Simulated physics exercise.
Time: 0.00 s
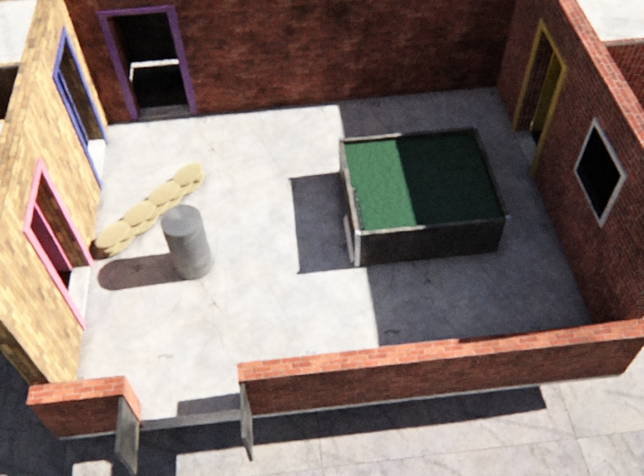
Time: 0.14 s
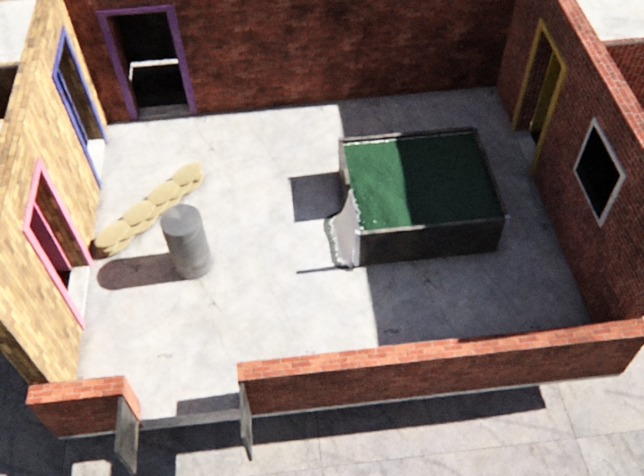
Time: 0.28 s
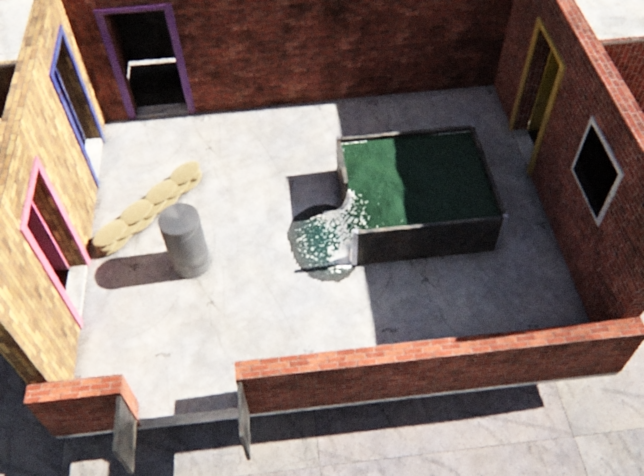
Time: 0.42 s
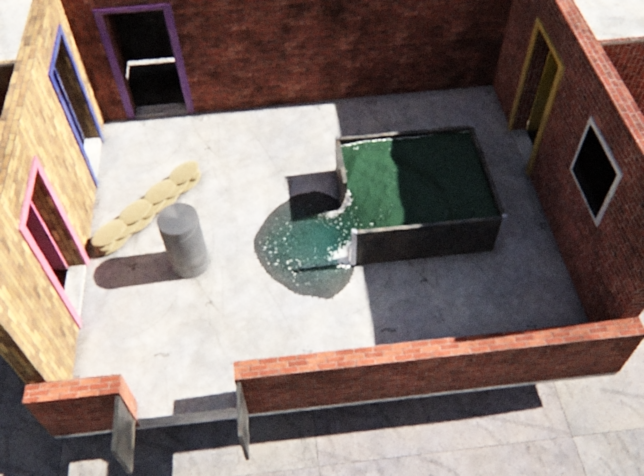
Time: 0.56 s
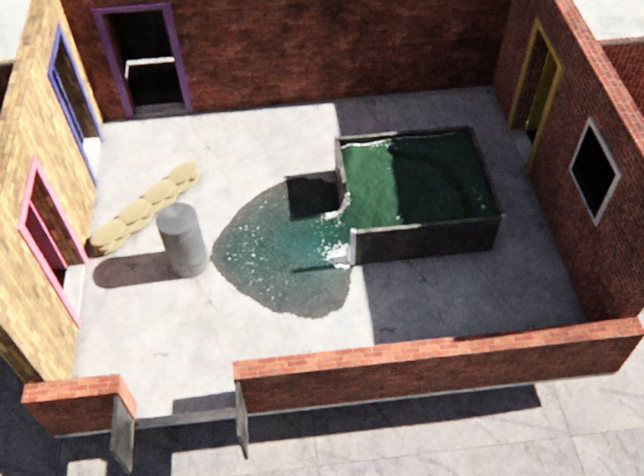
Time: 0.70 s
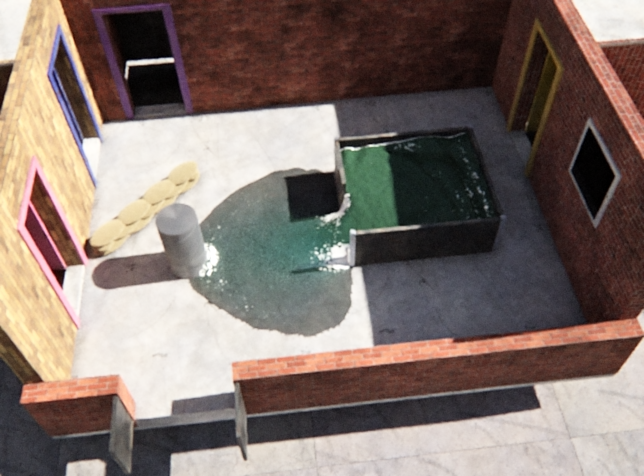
Walled court seen from above, one side of a dark tank giving way and green water spreading left across the pale floor, reaching a grey cylinder.
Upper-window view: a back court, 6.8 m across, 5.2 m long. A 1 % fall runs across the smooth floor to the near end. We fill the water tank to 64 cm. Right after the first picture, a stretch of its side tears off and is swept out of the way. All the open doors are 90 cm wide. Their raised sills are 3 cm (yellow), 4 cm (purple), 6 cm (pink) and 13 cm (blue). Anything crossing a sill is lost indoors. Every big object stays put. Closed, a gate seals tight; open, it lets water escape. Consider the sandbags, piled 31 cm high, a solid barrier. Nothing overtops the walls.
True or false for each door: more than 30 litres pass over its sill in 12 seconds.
Per door: The yellow door: False; the purple door: False; the pink door: True; the blue door: False.
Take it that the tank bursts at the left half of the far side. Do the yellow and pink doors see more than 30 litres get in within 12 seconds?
Yellow beyond, pink short.
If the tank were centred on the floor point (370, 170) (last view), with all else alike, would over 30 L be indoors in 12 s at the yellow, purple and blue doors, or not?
With respect to that limit, yellow ends up inside it, purple ends up outside it, blue ends up inside it.
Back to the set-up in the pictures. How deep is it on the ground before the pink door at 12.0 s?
Looks like about 5.0 cm at that spot.
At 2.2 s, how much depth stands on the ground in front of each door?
In cm: Yellow 0, purple 0, pink 11, blue 0.
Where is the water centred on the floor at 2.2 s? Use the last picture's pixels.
The water is centred near (332, 237).
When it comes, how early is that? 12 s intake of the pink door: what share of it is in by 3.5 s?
Share by then: ~ 20 %.
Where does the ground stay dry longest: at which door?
It would be the yellow one.
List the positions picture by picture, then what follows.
In the first frame, still water, 64 cm deep, in the water tank at (420, 181).
In the second frame, water pours out at (354, 227) and has run 0.5 m, to (335, 217); typically 9 cm deep outside, 64 cm at the water tank's back.
In the third frame, the front is at (297, 223), 0.9 m from the gap at (352, 229); 0.8 m2 of floor is under water; 64 cm left at the back of the water tank.
In the fourth frame, water pours out at (351, 230) and has run 1.3 m, to (263, 255); typically 7 cm deep outside, 64 cm at the water tank's back.
In the fifth frame, water pours out at (350, 229) and has run 1.9 m, to (220, 263); typically 5 cm deep outside, 63 cm at the water tank's back.
In the sixth frame, water pours out at (350, 230) and has run 2.3 m, to a hidden place; typically 4 cm deep outside, 56 cm at the water tank's back.
After 1.4 s water covers 25 % of the floor and is deepest (32 cm) near (334, 242); yellow door not reached, purple door not reached, pink door not reached, blue door not reached.
After 2.2 s water covers 35 % of the floor and is deepest (35 cm) near (97, 405); yellow door not reached, purple door not reached, pink door 11 cm at the sill, 0 L in, blue door not reached.
After 3.5 s water covers 45 % of the floor and is deepest (23 cm) near (68, 408); yellow door not reached, purple door 5 cm at the sill, 1 L in, pink door 15 cm at the sill, 30 L in, blue door not reached.
After 7.0 s water covers 65 % of the floor and is deepest (13 cm) near (68, 408); yellow door not reached, purple door 2 cm at the sill, 2 L in, pink door 10 cm at the sill, 132 L in, blue door 3 cm at the sill, 0 L in.
After 12.0 s water covers 90 % of the floor and is deepest (10 cm) near (68, 408); yellow door 4 cm at the sill, 2 L in, purple door 1 cm at the sill, 2 L in, pink door 5 cm at the sill, 156 L in, blue door 4 cm at the sill, 0 L in.
